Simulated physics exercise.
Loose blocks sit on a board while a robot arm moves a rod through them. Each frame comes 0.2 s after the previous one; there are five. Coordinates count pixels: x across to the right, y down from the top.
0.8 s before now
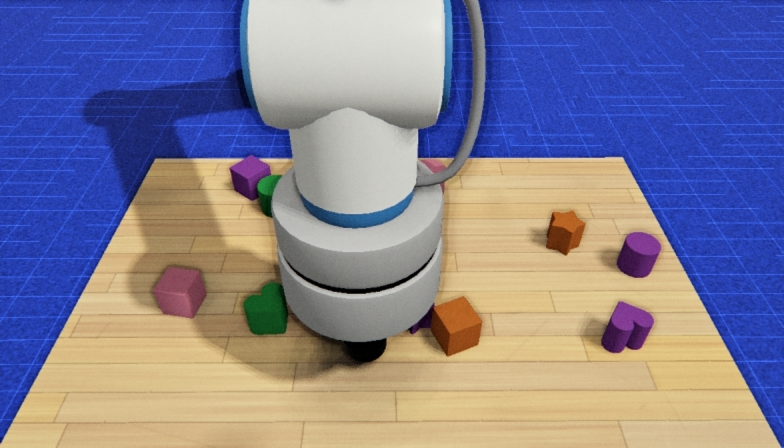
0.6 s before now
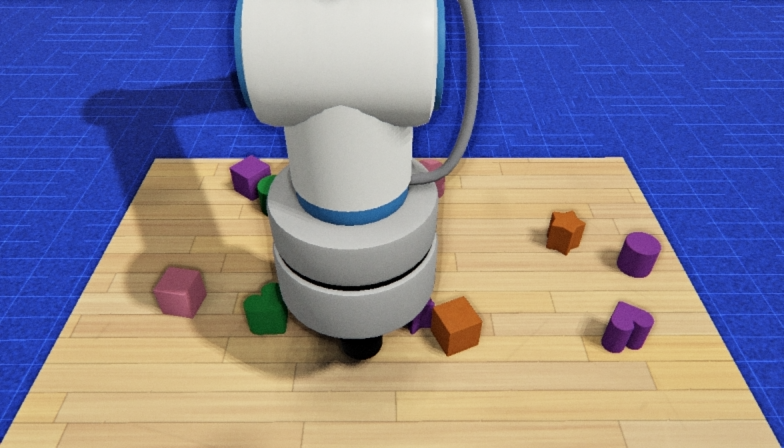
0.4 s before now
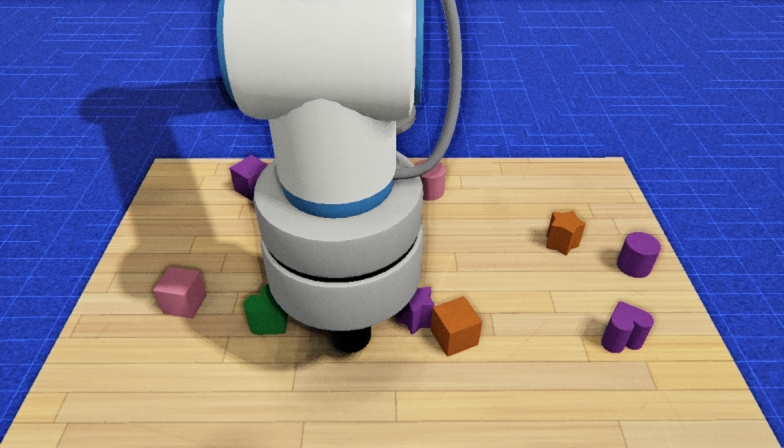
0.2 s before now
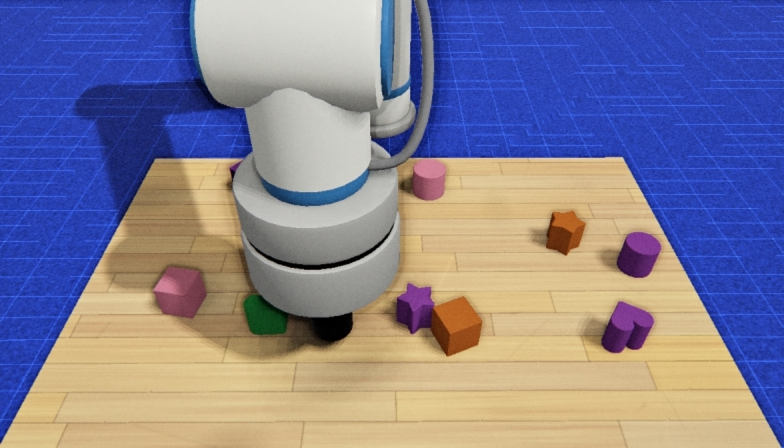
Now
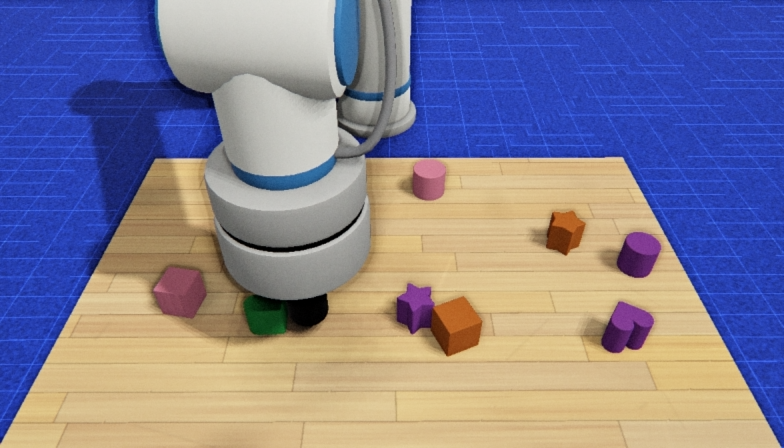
A white and grey robot arm with blue bands stands over a pale wooden board on a blue floor, seen from a fixed, raised view in front. Around it lie a pink cube and green block at left, a purple star and orange cube near the middle, and orange and purple blocks at right. The arm moves left and slightly back, carrying its black tip towards the green block, while the blocks stay still.
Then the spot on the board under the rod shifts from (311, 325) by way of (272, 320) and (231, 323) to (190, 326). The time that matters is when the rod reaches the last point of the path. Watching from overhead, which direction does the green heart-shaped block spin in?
It goes round the way clock hands do.
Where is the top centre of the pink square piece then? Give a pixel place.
My prediction: (144, 271).
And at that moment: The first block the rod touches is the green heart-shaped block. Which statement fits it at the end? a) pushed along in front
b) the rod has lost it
Answer: A.
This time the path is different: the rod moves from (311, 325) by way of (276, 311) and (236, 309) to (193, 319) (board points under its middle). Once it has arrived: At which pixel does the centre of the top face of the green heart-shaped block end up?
The centre of its top face lies at (148, 295).
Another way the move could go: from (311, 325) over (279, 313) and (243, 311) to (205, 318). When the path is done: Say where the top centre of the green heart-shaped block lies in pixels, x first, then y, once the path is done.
Top centre: (161, 294).
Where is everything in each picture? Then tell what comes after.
Lower end of the rod (366, 346), tops of blocks, pink square piece (176, 280), green heart-shaped block (266, 298), in the first picture.
Rod (362, 344), blocks as before, in the second picture.
Rod (351, 338), blocks as before, in the third picture.
Rod (333, 327), blocks as before, in the fourth picture.
Rod (309, 313), pink square piece (176, 280), green heart-shaped block (266, 298), in the fifth picture.
The first path, step by step. One third of the way, rod (268, 307); green heart-shaped block (230, 292).
Two thirds of the way, rod (227, 310); pink square piece (166, 279), turned 30° clockwise; green heart-shaped block (190, 293), turned 15° clockwise.
At the end, rod (185, 314); pink square piece (144, 271), turned 65° clockwise; green heart-shaped block (150, 293), turned 30° clockwise.
